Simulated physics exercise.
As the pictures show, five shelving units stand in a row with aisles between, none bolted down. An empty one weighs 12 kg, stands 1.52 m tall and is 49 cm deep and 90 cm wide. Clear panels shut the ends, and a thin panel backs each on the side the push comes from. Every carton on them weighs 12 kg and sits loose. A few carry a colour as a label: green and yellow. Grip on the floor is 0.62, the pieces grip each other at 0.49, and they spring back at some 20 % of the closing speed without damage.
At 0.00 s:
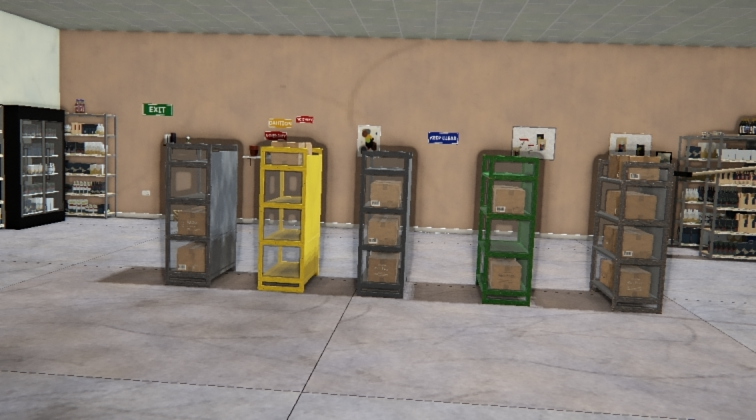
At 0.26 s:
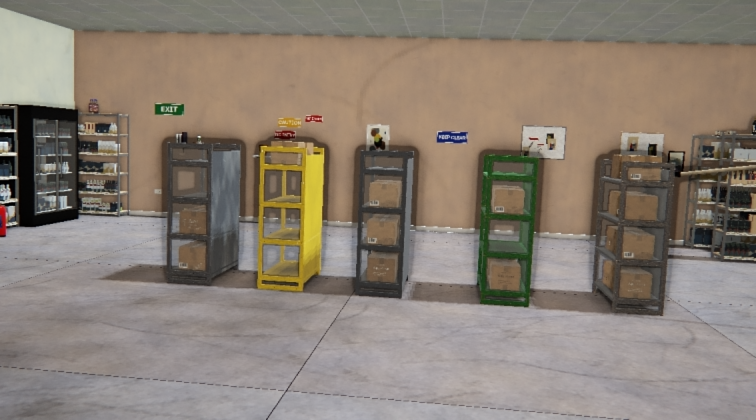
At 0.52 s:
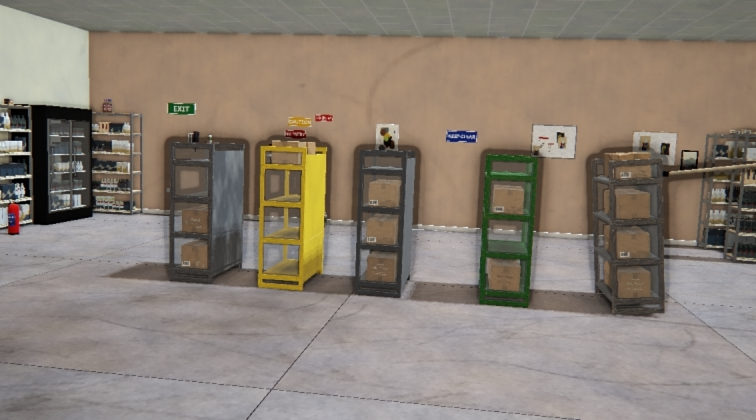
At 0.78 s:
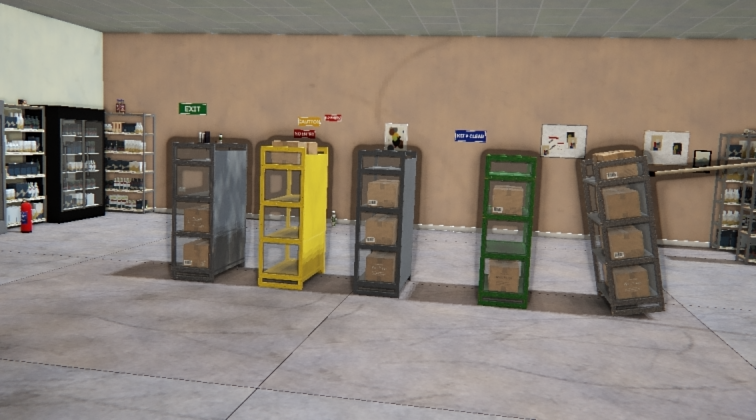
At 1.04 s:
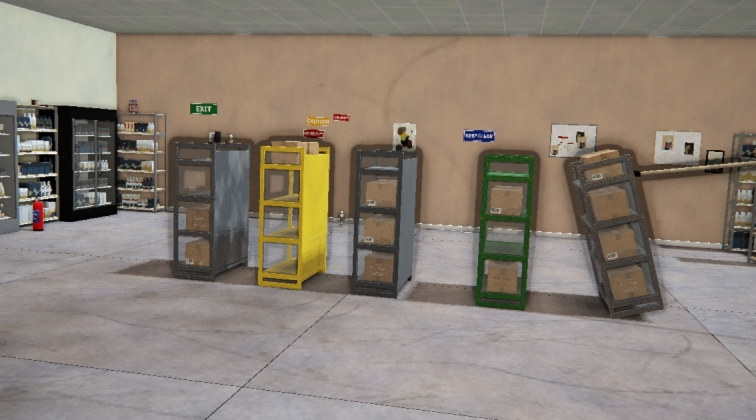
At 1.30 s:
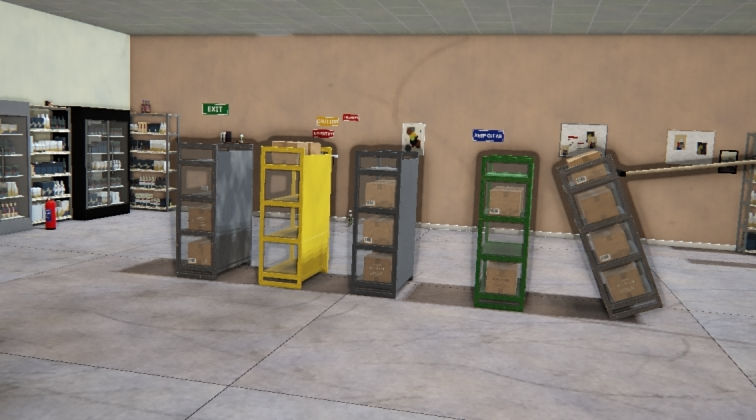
In a store-like room, a pole reaching in from the right pushed against the rightmost of five shelving units, which gradually leaned left toward the green one while the other four stayed still.
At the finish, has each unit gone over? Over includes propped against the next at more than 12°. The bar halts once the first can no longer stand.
Outcome: All go over.
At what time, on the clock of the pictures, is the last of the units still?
At about 6.0 s.
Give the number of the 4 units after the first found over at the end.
4 of them.
After 1.94 s, 6 cartons spilt or dropped; none of the 4 other units over, 1 disturbed; green unit 10° from how it stood.
After 2.96 s, 8 cartons spilt or dropped; 2 of the 4 other units over; green unit 47° from how it stood.
After 5.00 s, 14 cartons spilt or dropped; 4 of the 4 other units over; yellow unit 56° from how it stood; green unit 53° from how it stood.
In the end (6.0 s), 16 cartons spilt or dropped; 4 of the 4 other units over; yellow unit 62° from how it stood; green unit 53° from how it stood. Not one is left standing. From the last view, middles, yellow unit near (224, 224), green unit near (437, 234).
